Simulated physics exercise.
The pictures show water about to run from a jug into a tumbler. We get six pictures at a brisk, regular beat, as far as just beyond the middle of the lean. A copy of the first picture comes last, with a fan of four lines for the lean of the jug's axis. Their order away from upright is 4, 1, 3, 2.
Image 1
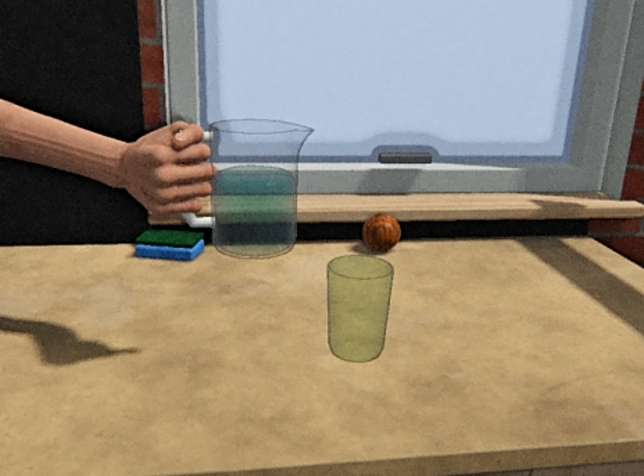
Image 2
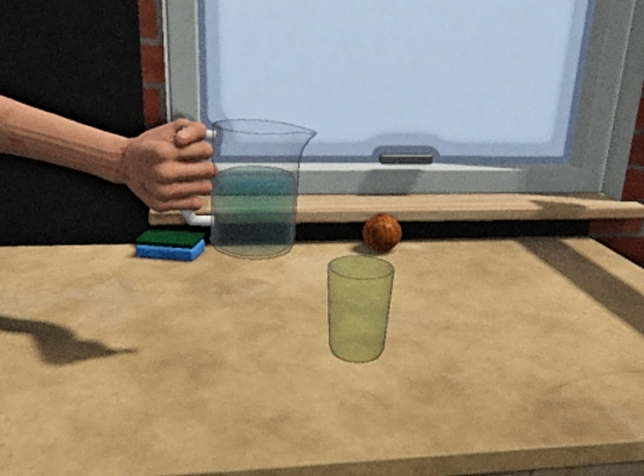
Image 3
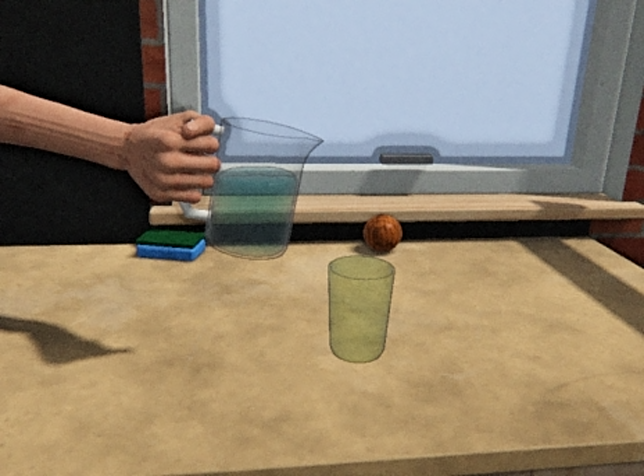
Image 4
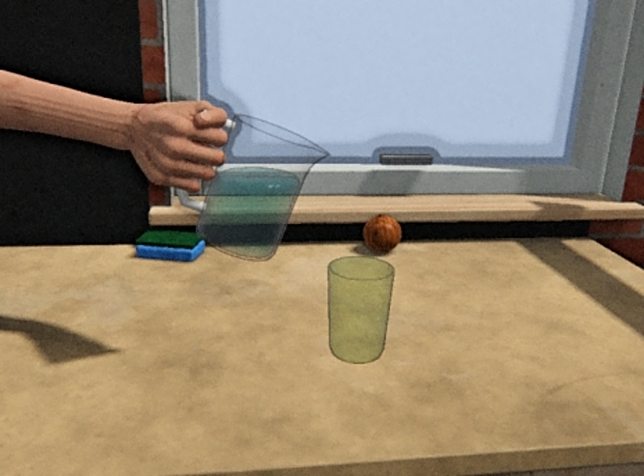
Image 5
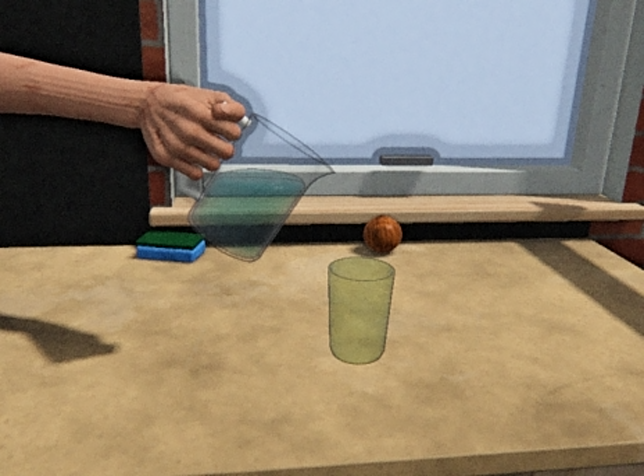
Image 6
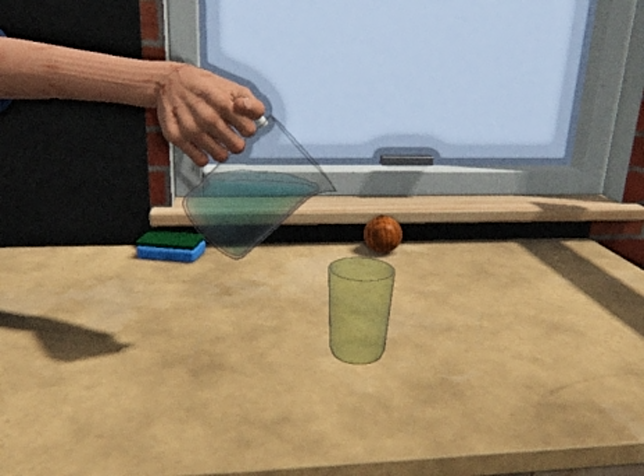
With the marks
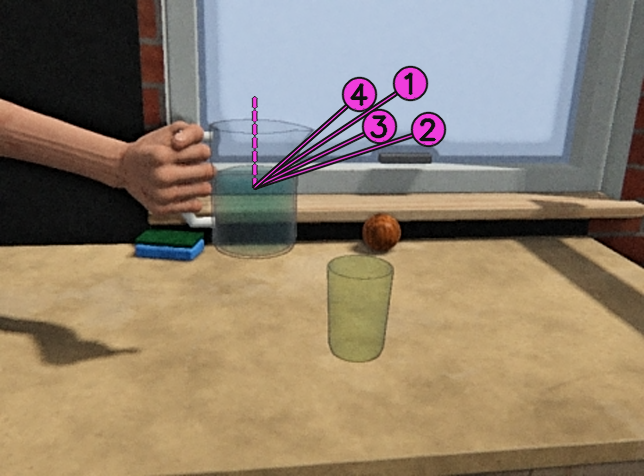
A hand tilts a clear jug of blue-green water rightward above a yellowish tumbler.
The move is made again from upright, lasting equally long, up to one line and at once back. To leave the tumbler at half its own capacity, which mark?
Best: 2.
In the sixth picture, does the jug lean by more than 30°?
Yes.
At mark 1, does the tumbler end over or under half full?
Under.
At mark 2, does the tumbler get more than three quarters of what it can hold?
No, it does not.
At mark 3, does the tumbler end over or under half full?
Under half.
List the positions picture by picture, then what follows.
Upright, lip at (312, 129); rim of the tumbler round (361, 266); nothing has left yet.
Tipped about 2°, lip at (315, 132); nothing has left yet.
Tipped about 9°, lip at (322, 140); nothing has left yet.
Tipped about 20°, lip at (329, 153); nothing has left yet.
Tipped about 33°, lip at (334, 171); nothing has left yet.
Tipped about 46°, lip at (336, 189); nothing has left yet.
On the marked copy, 1 at (396, 93); 2 at (412, 135); 3 at (364, 134); 4 at (347, 105).
With 1, the tumbler ends with about 13 % of what it can hold.
With 2, the tumbler ends with about 50 % of what it can hold.
With 3, the tumbler ends with about 29 % of what it can hold.
With 4, the tumbler ends with about 4 % of what it can hold.
